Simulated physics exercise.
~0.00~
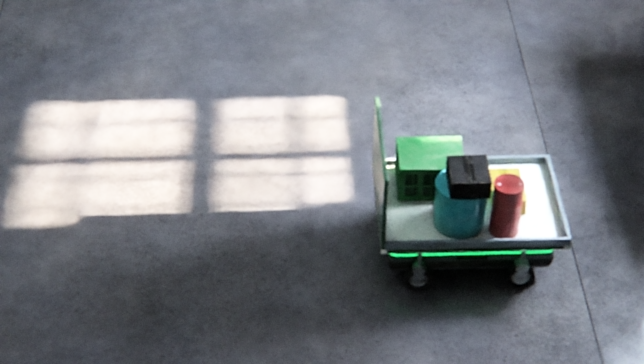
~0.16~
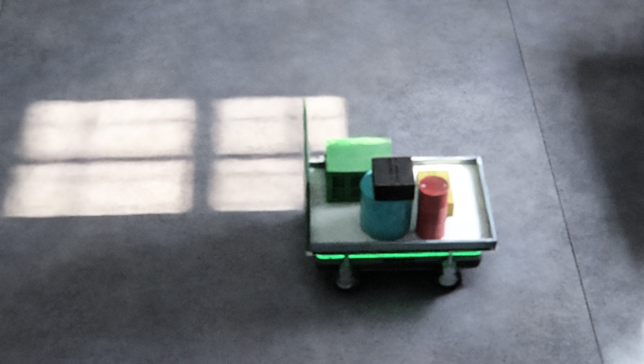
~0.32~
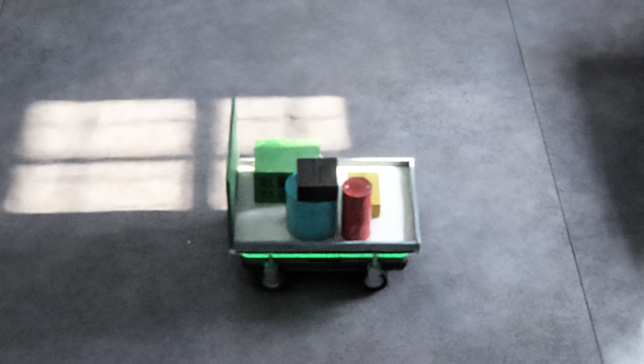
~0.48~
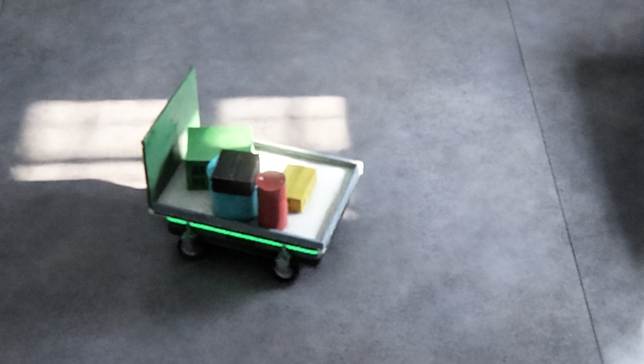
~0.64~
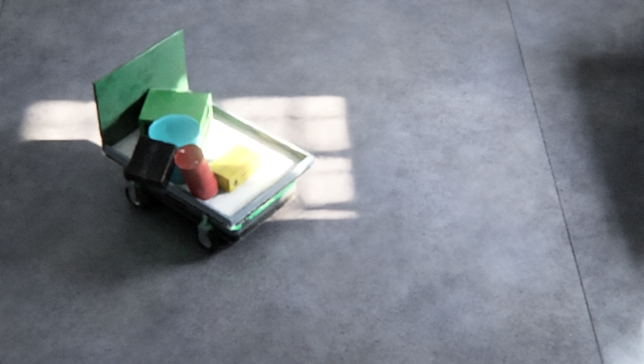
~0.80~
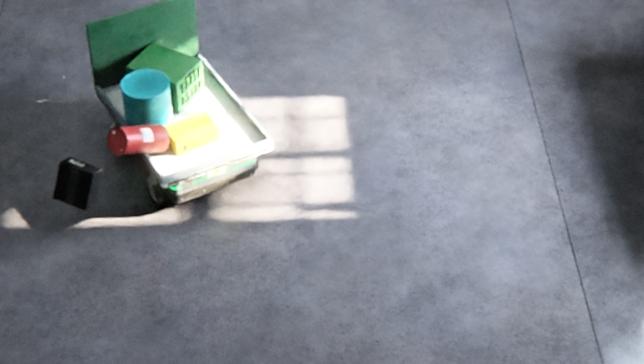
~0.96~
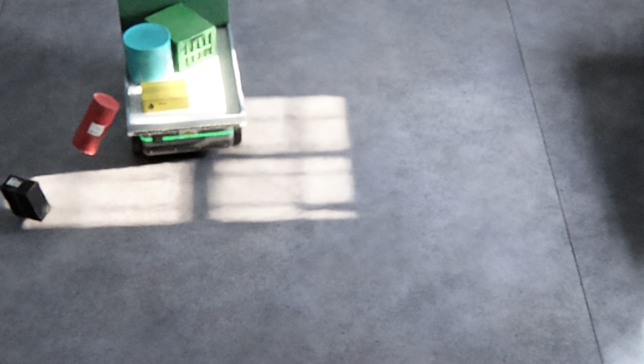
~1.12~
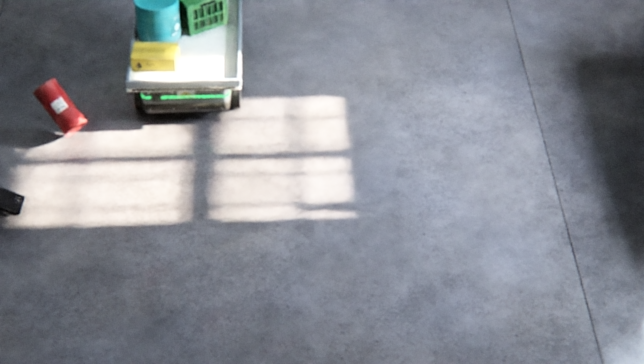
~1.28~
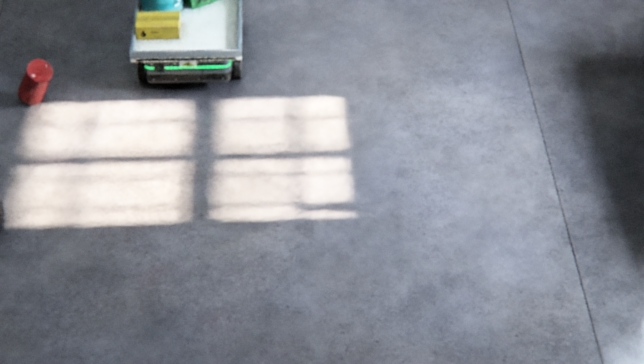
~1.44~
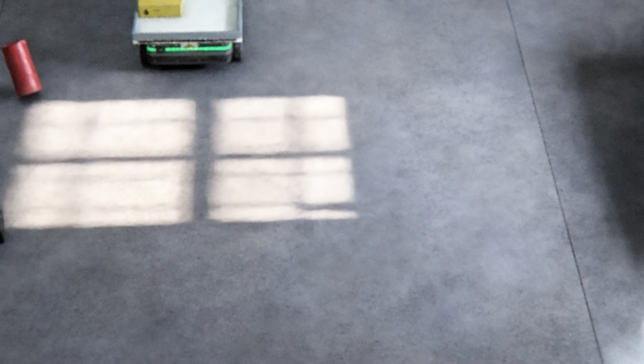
On a gray floor with a patch of window light, a loaded robot cart rolled left and swung toward the top, spilling a black block and a red canister, which tumbled left as the cart carried the rest partly out of view.
